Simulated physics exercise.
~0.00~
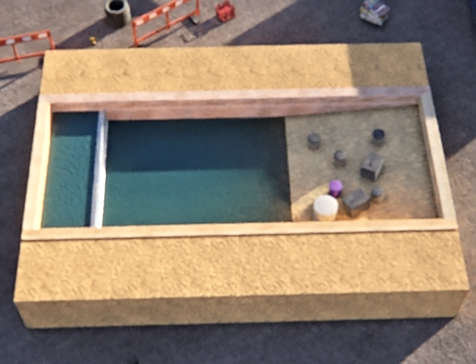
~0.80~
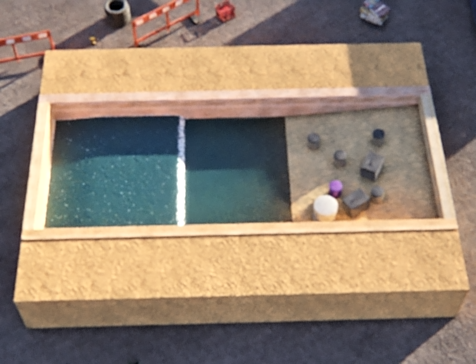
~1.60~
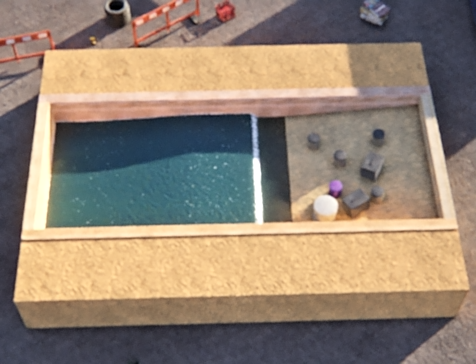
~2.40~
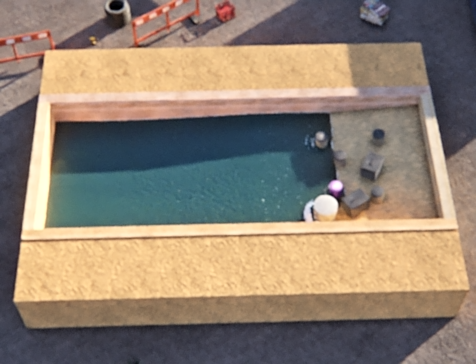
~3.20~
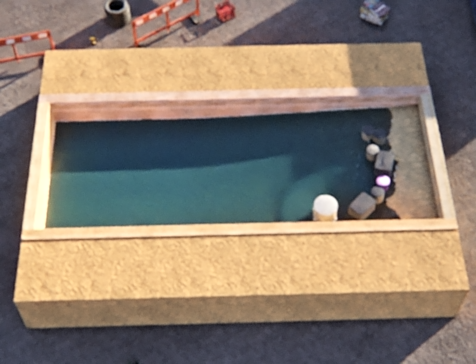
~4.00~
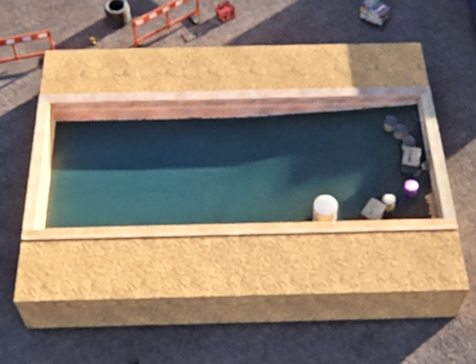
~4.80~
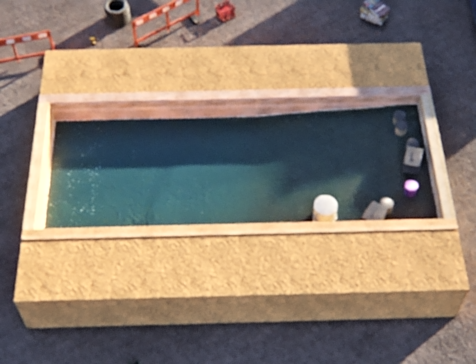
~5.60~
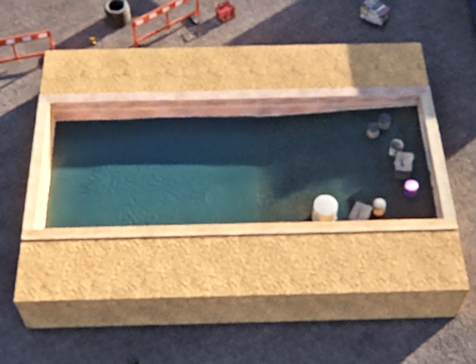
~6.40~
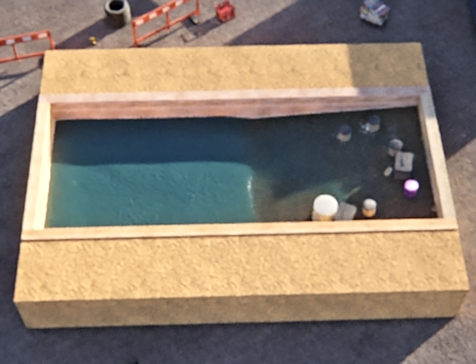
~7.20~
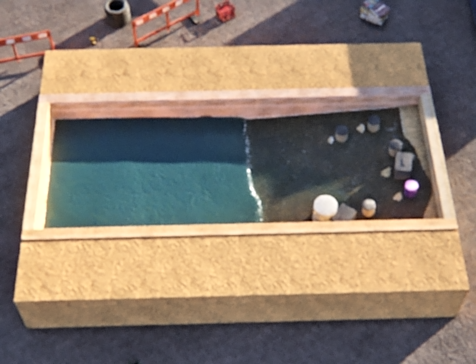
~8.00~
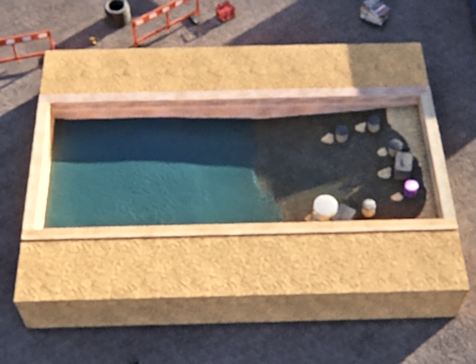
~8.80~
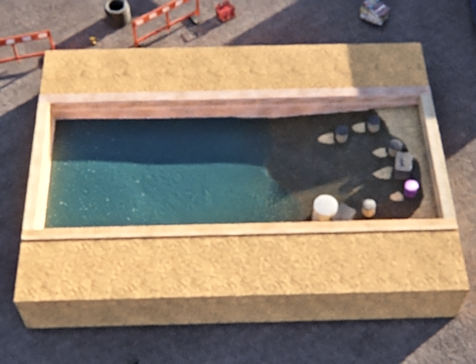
In a walled sand basin, water surges right, shoves loose items along, then partly retreats.
